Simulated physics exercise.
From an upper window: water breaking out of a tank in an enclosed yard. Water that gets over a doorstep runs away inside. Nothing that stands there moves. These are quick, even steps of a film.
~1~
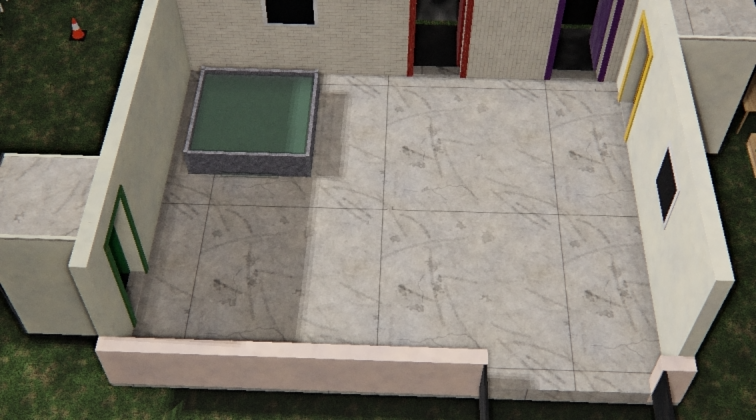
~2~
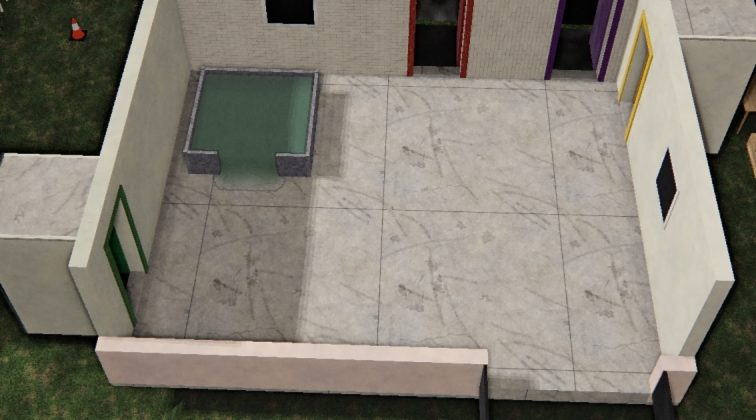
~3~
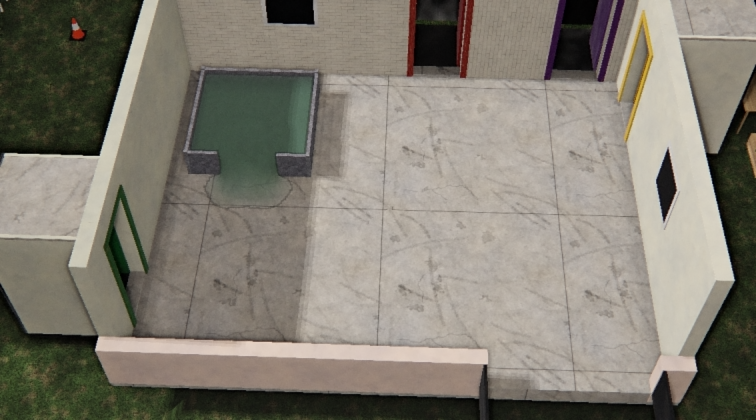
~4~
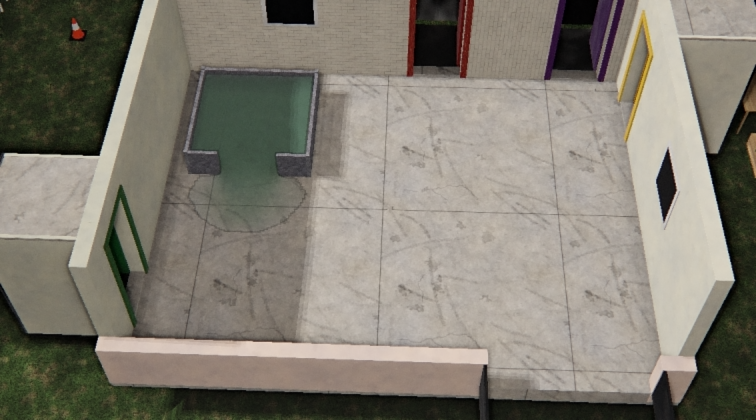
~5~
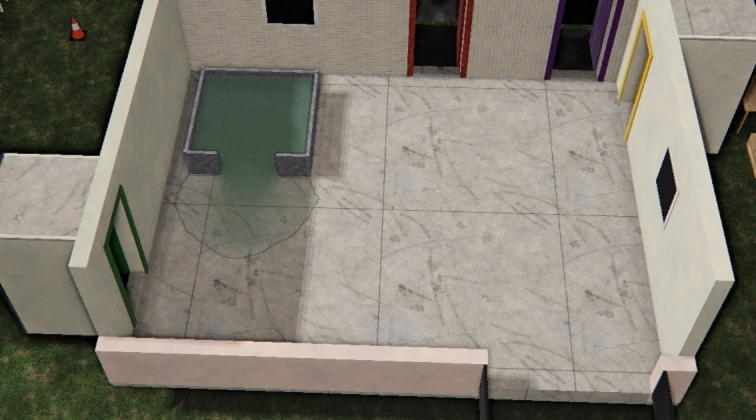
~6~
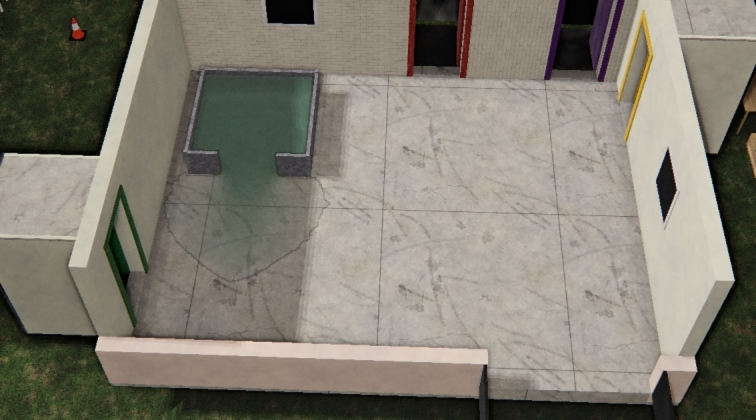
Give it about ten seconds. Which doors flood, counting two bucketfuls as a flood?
In the end: The purple door admits no more than that; the red door admits no more than that; the green door lets in a lot; the yellow door admits no more than that.
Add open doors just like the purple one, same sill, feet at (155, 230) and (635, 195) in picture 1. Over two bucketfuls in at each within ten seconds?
In that order: Lets more in, keeps below it.
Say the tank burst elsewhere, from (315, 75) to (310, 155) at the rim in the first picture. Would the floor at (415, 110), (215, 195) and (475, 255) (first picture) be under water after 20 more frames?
One after the other: Wet, free of water, under water.
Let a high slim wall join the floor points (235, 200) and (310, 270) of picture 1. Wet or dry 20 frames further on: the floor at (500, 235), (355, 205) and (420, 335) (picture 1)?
One after the other: Covered, flooded, under water.
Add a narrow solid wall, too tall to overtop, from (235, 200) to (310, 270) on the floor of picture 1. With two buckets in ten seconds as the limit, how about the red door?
Then: Red door keeps below it.
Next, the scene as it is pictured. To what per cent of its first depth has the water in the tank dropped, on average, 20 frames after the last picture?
Some 50 per cent.
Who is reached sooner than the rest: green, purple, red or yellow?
First comes the green door.
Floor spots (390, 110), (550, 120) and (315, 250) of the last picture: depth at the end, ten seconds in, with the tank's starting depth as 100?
In turn 0, 2 and 8 in a hundred.
A moment on, water covers 20 % of the floor; the purple door not reached, the red door not reached, the green door not reached, the yellow door not reached.
Next, water covers 25 % of the floor; the purple door not reached, the red door not reached, the green door under two buckets in, the yellow door not reached.
Then, water covers 30 % of the floor; the purple door not reached, the red door not reached, the green door under two buckets in, the yellow door not reached.
Later, water covers 45 % of the floor; the purple door not reached, the red door not reached, the green door over two buckets in, the yellow door not reached.
In the end, water covers 70 % of the floor; the purple door not reached, the red door not reached, the green door over two buckets in, the yellow door wet at the sill, nothing in.
